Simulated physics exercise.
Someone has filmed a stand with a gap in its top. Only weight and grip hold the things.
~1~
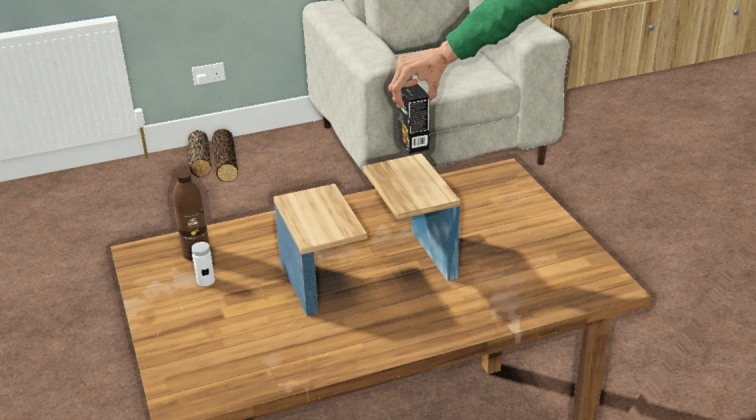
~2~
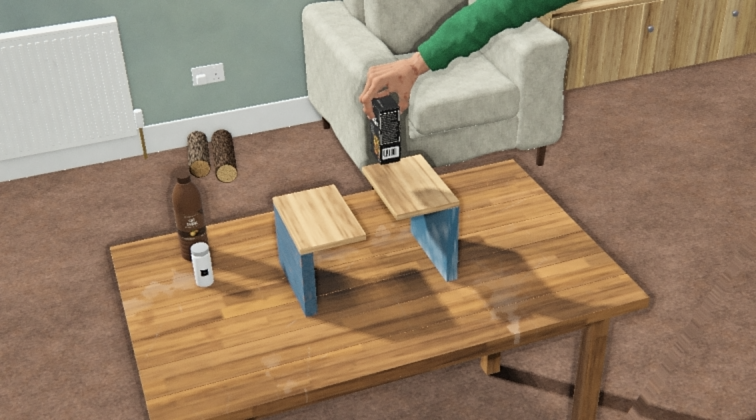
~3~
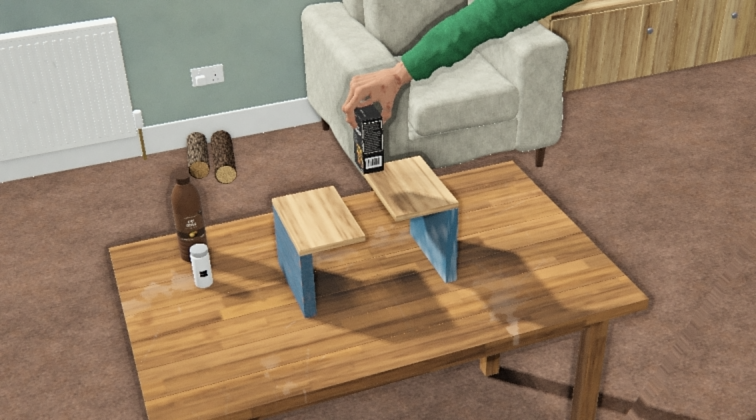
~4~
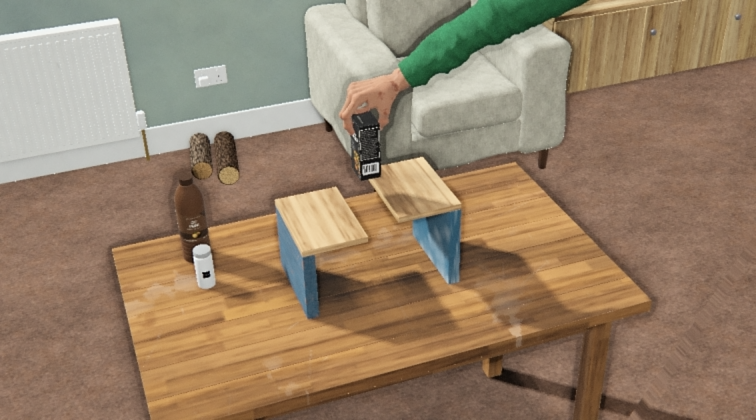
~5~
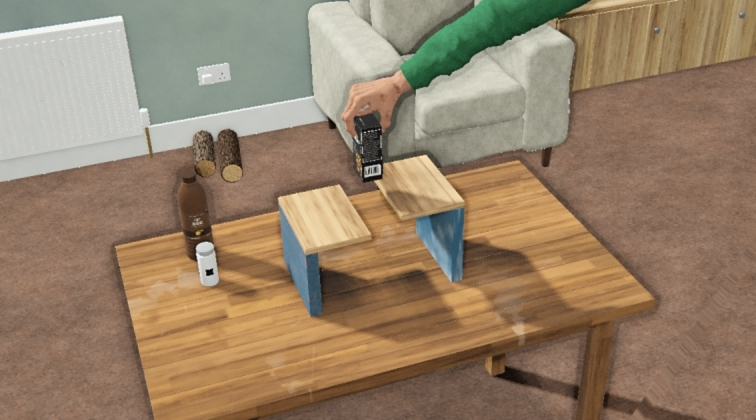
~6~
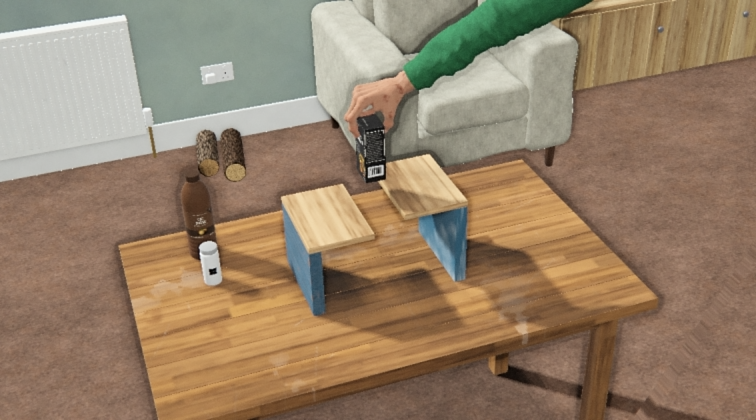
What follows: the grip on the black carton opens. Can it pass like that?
In the end the carton reaches the table.
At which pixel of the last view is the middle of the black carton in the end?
Around (374, 247).
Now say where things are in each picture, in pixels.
In the first picture, being brought over the gap; black carton (414, 119); white shaker (203, 264).
In the second picture, being brought over the gap; black carton (385, 130); white shaker (202, 265).
In the third picture, being brought over the gap; black carton (368, 140); white shaker (201, 266).
In the fourth picture, being brought over the gap; black carton (365, 146); white shaker (204, 267).
In the fifth picture, held still over the gap; black carton (367, 148); white shaker (208, 264).
In the sixth picture, held still over the gap; black carton (370, 148); white shaker (211, 264).
Then, 0.20 s later than the last frame, black carton moved about its own width near (372, 184).
Then, 0.30 s later than the last frame, black carton moved well along near (374, 247).
When it is over, moved from the start, black carton; the other 2 as before. End places, in pixels of the last picture, black carton near (374, 247). The carton drops through.
